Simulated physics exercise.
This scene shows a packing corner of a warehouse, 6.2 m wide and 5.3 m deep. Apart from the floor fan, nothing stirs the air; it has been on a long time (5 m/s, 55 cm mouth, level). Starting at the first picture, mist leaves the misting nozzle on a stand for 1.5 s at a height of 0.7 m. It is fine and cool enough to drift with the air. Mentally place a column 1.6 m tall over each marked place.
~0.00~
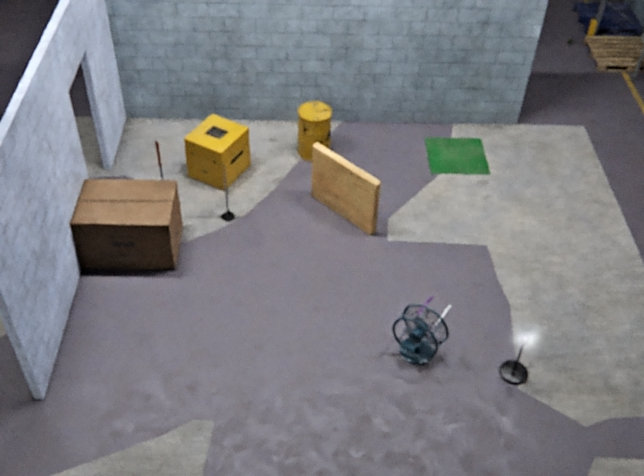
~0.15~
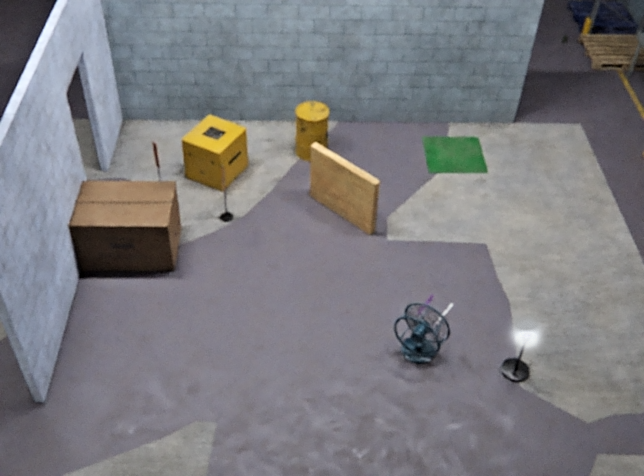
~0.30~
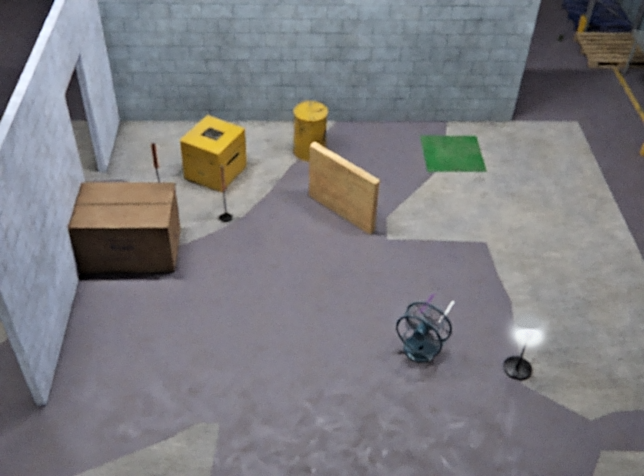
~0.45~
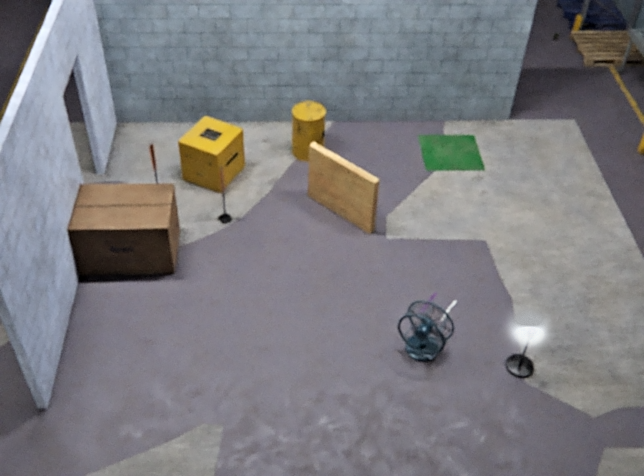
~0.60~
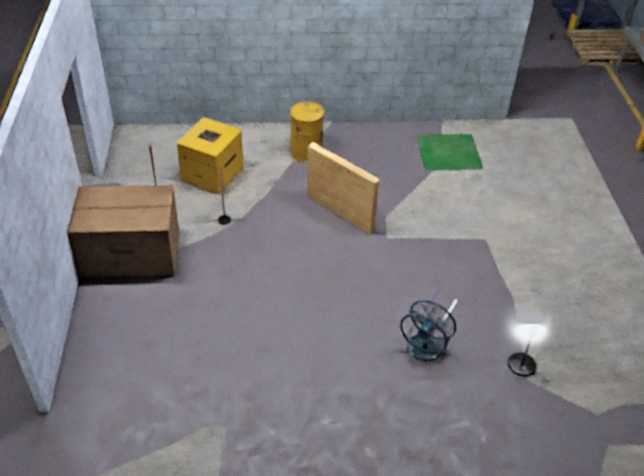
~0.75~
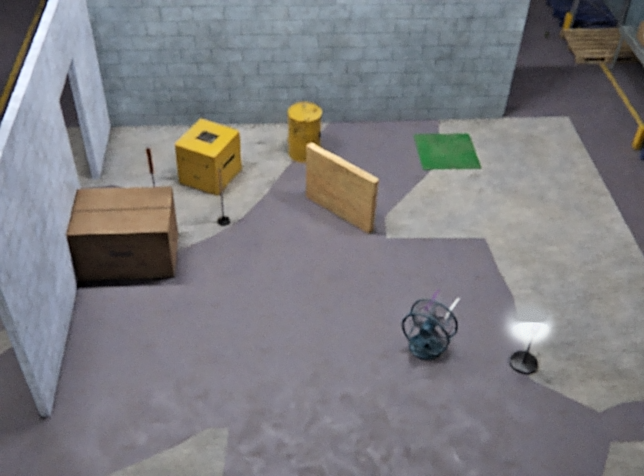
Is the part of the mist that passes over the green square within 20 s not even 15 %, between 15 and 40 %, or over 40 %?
The share reaching it is not even 15 %.
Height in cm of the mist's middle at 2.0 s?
I'd say around 60 centimetres.
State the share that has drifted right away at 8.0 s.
Estimated share: Some 80 %.
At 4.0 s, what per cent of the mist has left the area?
2 %.
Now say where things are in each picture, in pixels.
In the first picture, the mist is thickest near (527, 336), the misting nozzle on a stand stands at (524, 343) and the floor fan is at (420, 331).
In the second picture, the mist is thickest near (527, 333) and the green square is centred on (454, 155).
In the third picture, the mist is thickest near (528, 331), a ribbon ends at (157, 168) and a ribbon ends at (224, 192).
In the fourth picture, the mist is thickest near (529, 328), the top of a packing case is at (211, 135) and the top of a barrel is at (309, 111).
In the fifth picture, the mist is thickest near (530, 326).
In the sixth picture, the mist is thickest near (530, 324) and a ribbon ends at (152, 173).
By 2.0 s, 0 % has passed over the green square; 0 % has left the area, and the middle of the rest is near (513, 324).
By 4.0 s, 0 % has passed over the green square; 2 % has left the area, and the middle of the rest is near (486, 268).
By 8.0 s, 2 % has passed over the green square; 84 % has left the area, and the middle of the rest is near (484, 79).
By 20.0 s, 2 % has passed over the green square; 97 % has left the area.
